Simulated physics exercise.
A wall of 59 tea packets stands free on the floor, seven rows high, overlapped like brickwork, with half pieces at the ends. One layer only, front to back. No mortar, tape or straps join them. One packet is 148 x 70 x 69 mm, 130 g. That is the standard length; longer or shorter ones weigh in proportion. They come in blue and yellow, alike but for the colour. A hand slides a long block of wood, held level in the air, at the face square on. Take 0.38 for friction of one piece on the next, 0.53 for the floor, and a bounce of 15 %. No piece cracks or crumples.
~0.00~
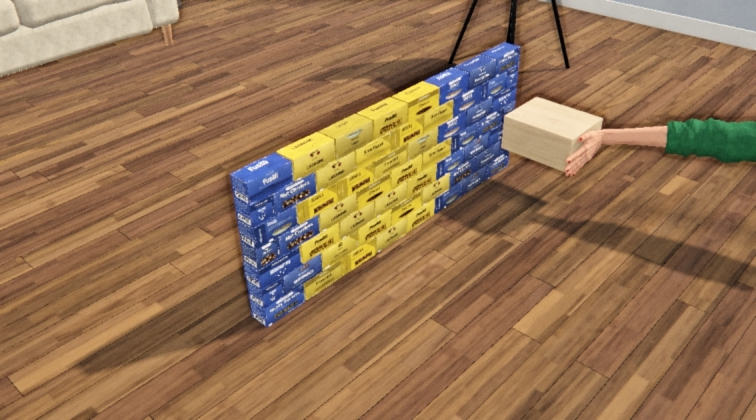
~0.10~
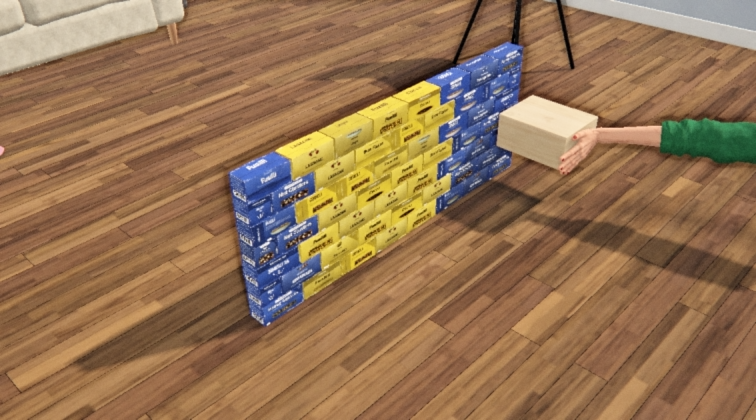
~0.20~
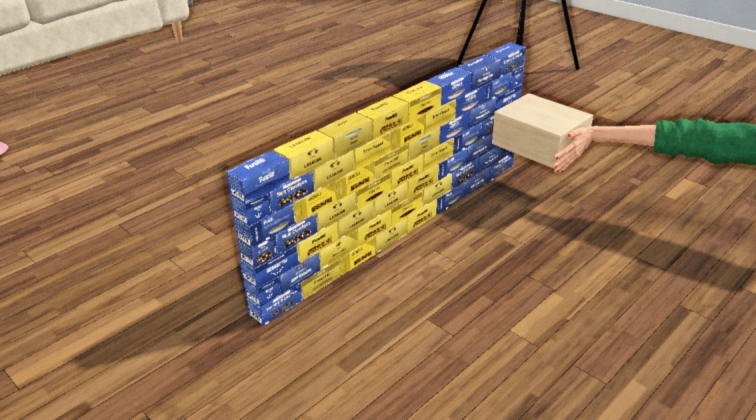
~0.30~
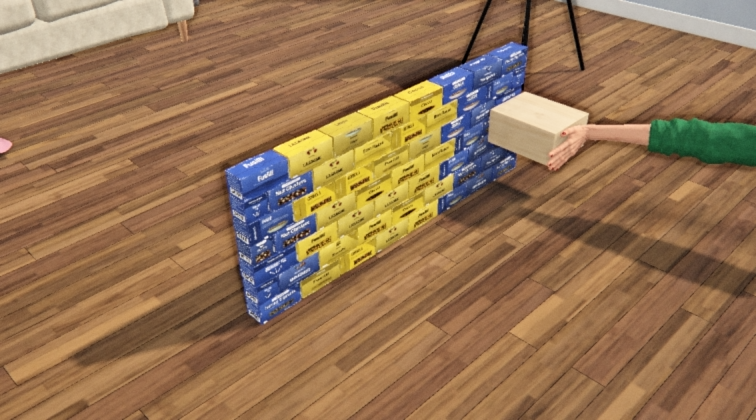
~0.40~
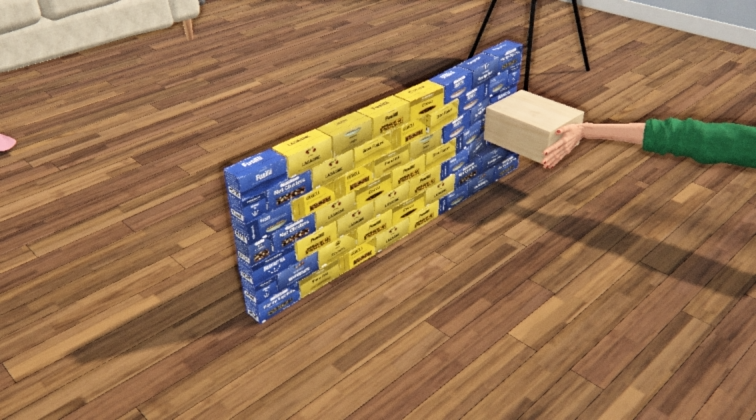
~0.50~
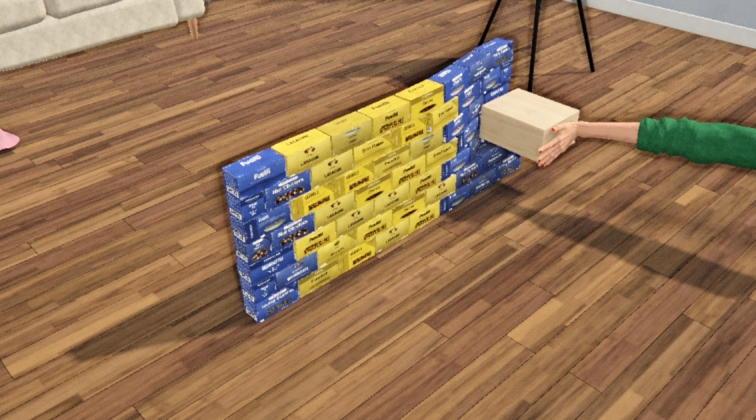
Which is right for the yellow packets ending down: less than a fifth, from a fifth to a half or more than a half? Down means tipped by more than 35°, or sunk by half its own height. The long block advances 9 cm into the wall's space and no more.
Under a fifth of them.
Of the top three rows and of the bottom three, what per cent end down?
Top 40, bottom 20 per cent.
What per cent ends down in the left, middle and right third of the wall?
In per cent: Left 0, middle 10, right 80.
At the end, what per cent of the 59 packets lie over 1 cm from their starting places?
It is 30 per cent.
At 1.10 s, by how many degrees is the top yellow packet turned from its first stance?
Some 0°.
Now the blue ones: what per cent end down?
Blue 50 per cent.
After 0.62 s, none of the 28 yellow packets down (0 of 59 in all colours); top yellow packet unmoved; top blue packet 13° from how it stood.
After 0.76 s, none of the 28 yellow packets down (9 of 59 in all colours); top yellow packet unmoved; top blue packet 32° from how it stood, 8 cm lower.
After 0.90 s, 2 of the 28 yellow packets down (19 of 59 in all colours); top yellow packet unmoved; top blue packet 55° from how it stood, 26 cm lower.
After 1.10 s, 2 of the 28 yellow packets down (19 of 59 in all colours); top yellow packet unmoved; top blue packet on its side.
In the end (2.2 s), 2 of the 28 yellow packets down (19 of 59 in all colours); top yellow packet unmoved; top blue packet on its side. That is 7 per cent. From the last view, middles, top yellow packet near (345, 134), top blue packet near (292, 120).
